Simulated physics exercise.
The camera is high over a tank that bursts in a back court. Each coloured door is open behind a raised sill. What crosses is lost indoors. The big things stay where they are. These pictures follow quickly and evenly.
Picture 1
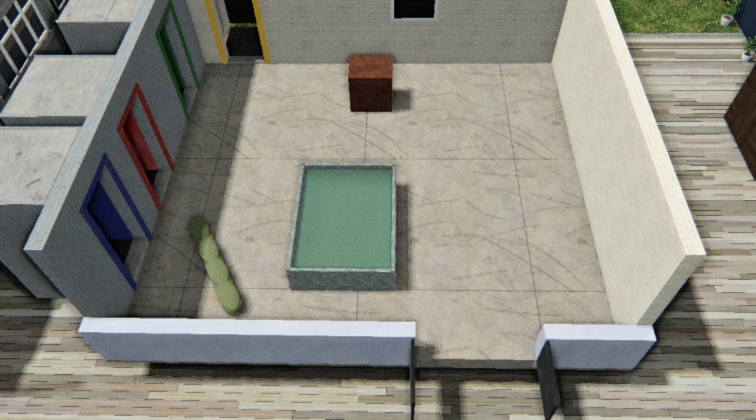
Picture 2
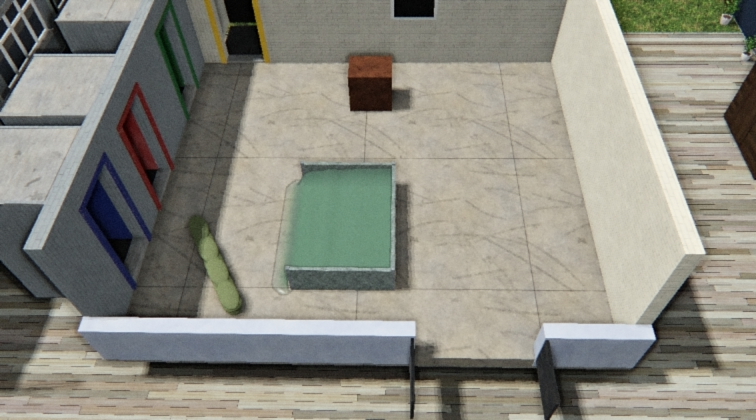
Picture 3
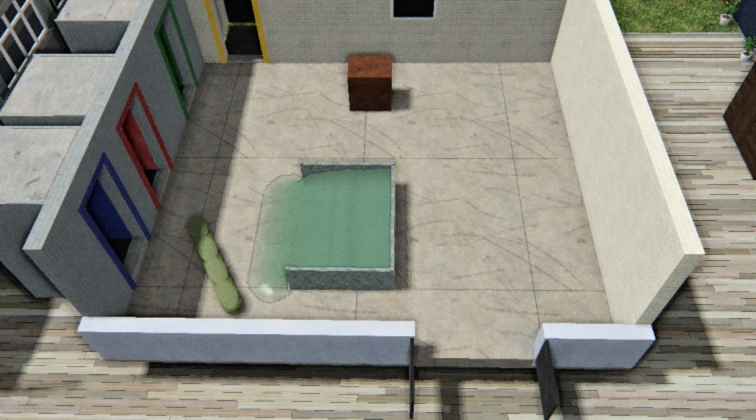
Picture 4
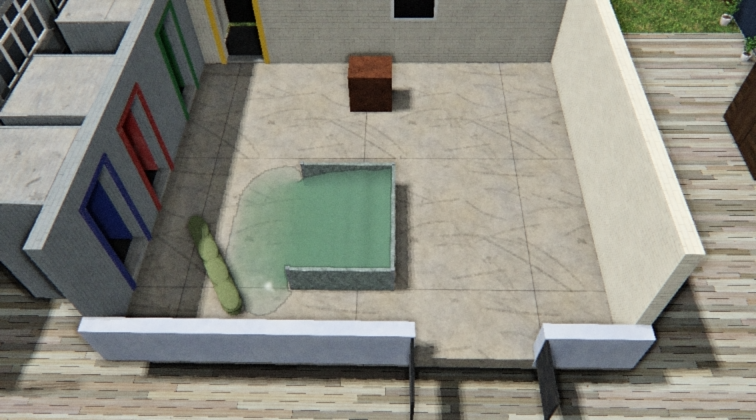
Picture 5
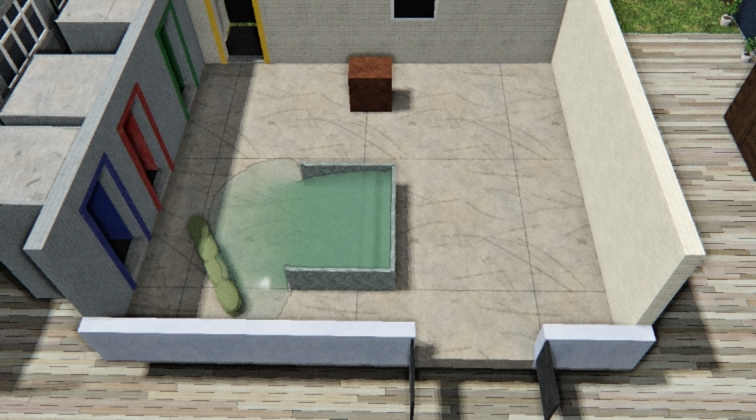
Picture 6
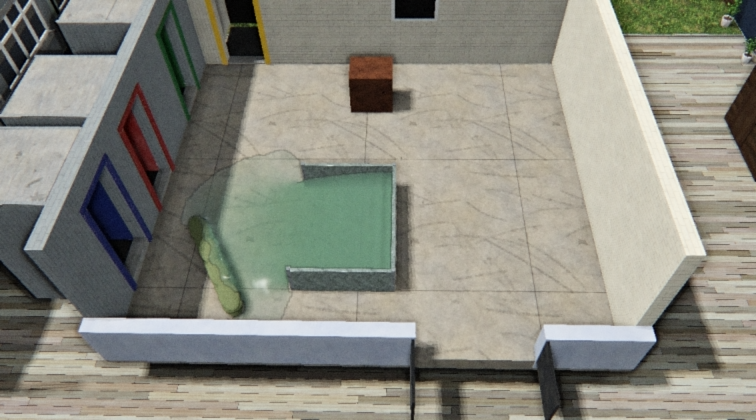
Green water pours from the left side of the open tank and spreads to the sandbags.
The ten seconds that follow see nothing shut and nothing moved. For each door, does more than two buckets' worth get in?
Result: Green door: Not too much gets in there. Red door: Too much gets in there. Blue door: Not too much gets in there. Yellow door: Too much gets in there.
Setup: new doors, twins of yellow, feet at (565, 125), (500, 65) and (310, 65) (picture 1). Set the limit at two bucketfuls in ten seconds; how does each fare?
Note: Door one undershoots; door two undershoots; door three undershoots.
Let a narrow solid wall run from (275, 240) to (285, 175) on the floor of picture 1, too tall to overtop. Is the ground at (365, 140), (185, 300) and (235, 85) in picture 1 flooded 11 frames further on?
Taking the points in the order given, they are inundated, inundated and high and dry.
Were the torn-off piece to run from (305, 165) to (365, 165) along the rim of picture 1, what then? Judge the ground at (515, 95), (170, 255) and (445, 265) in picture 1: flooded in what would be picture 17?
The first spot is spared, the second spared and the third spared.
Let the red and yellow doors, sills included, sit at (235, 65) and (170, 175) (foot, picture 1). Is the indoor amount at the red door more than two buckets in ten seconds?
I'd say the red one tops it.
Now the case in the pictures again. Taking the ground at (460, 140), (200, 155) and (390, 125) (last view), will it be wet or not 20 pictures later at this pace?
Result, in that order: Not wetted / wetted / not wetted.
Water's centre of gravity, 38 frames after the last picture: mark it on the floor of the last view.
At roughly (277, 193).
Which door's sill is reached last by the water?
My answer: The door marked yellow.
A moment on, water covers 20 % of the floor; the green door not reached, the red door over two buckets in, the blue door not reached, the yellow door not reached.
Next, water covers 25 % of the floor; the green door wet at the sill, nothing in, the red door far over two buckets in, the blue door wet at the sill, nothing in, the yellow door not reached.
Then, water covers 35 % of the floor; the green door wet at the sill, nothing in, the red door far over two buckets in, the blue door wet at the sill, nothing in, the yellow door under two buckets in.
Later, water covers 55 % of the floor; the green door wet at the sill, nothing in, the red door far over two buckets in, the blue door wet at the sill, nothing in, the yellow door far over two buckets in.
In the end, water covers 70 % of the floor; the green door wet at the sill, nothing in, the red door far over two buckets in, the blue door wet at the sill, nothing in, the yellow door far over two buckets in.
